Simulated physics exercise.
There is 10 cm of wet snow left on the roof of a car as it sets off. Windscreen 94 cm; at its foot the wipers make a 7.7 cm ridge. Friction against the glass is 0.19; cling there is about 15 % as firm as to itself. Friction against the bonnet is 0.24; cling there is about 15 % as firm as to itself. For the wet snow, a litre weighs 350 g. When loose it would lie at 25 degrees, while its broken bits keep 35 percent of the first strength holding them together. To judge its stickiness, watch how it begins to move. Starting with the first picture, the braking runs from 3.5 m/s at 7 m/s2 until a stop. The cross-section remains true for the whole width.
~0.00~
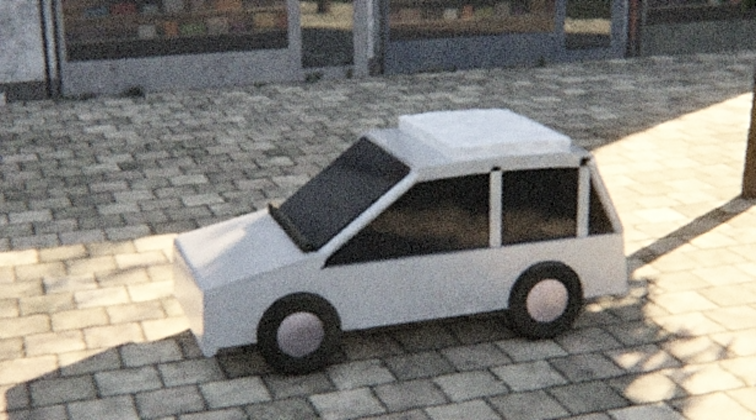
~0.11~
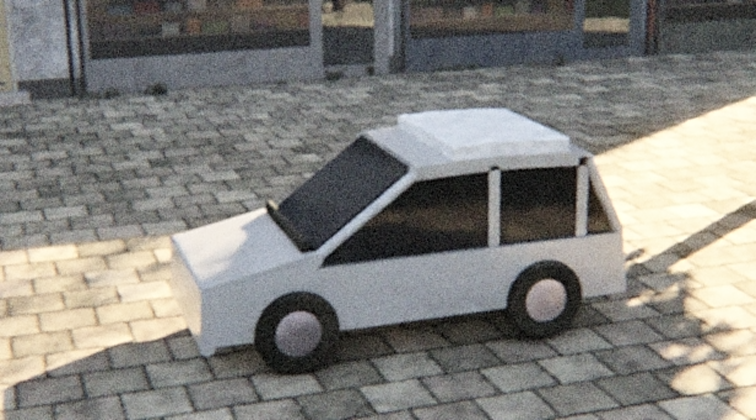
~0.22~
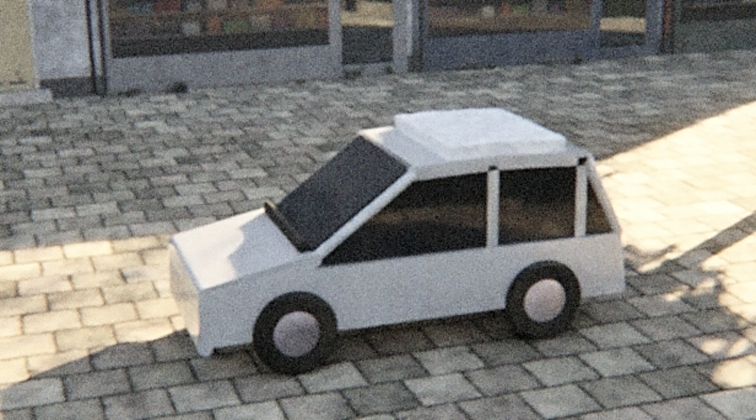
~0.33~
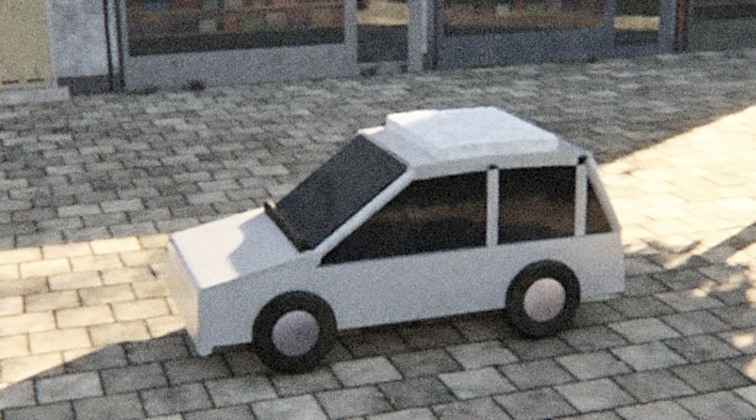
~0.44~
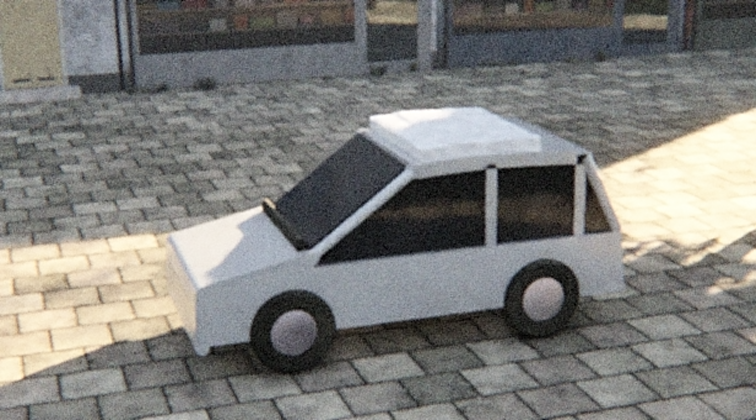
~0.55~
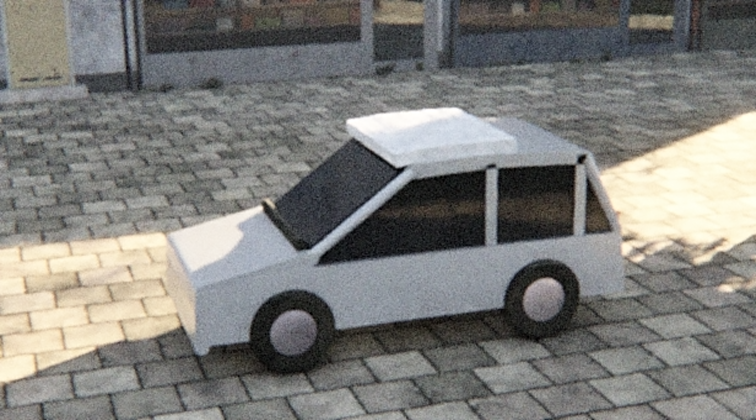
White car rolling left over paving, the snow slab on its roof then sliding forward in one piece, slightly overhanging the windscreen.
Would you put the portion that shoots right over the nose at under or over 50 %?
My call: Over.
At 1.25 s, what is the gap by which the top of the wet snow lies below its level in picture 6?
Measured change: Around 50 cm.
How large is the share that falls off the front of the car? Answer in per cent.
Around 80 percent.
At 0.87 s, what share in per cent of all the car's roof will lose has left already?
About 90 %.
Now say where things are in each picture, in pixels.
The first picture shows leading edge of the wet snow at (455, 152).
The second picture shows leading edge of the wet snow at (453, 151).
The third picture shows leading edge of the wet snow at (449, 151), its middle shifted 1.7 cm.
The fourth picture shows leading edge of the wet snow at (440, 151), its middle shifted 8.1 cm.
The fifth picture shows leading edge of the wet snow at (422, 153), its middle shifted 21 cm.
The sixth picture shows leading edge of the wet snow at (395, 158), its middle shifted 41 cm, 11 % of it past the top of the windscreen, in one piece.
After 0.87 s, 8 % of the snow is on the roof, 80 % on the glass, 12 % on the bonnet and none has gone off the nose.
After 1.25 s, none of the snow is on the roof, 16 % on the glass, 82 % on the bonnet and 2 % has gone off the nose.
After 1.62 s, none of the snow is on the roof, 14 % on the glass, 41 % on the bonnet and 44 % has gone off the nose.
After 2.00 s, none of the snow is on the roof, 14 % on the glass, 11 % on the bonnet and 75 % has gone off the nose.
After 2.50 s, at the end, none of the snow is on the roof, 14 % on the glass, 6 % on the bonnet and 80 % has gone off the nose.
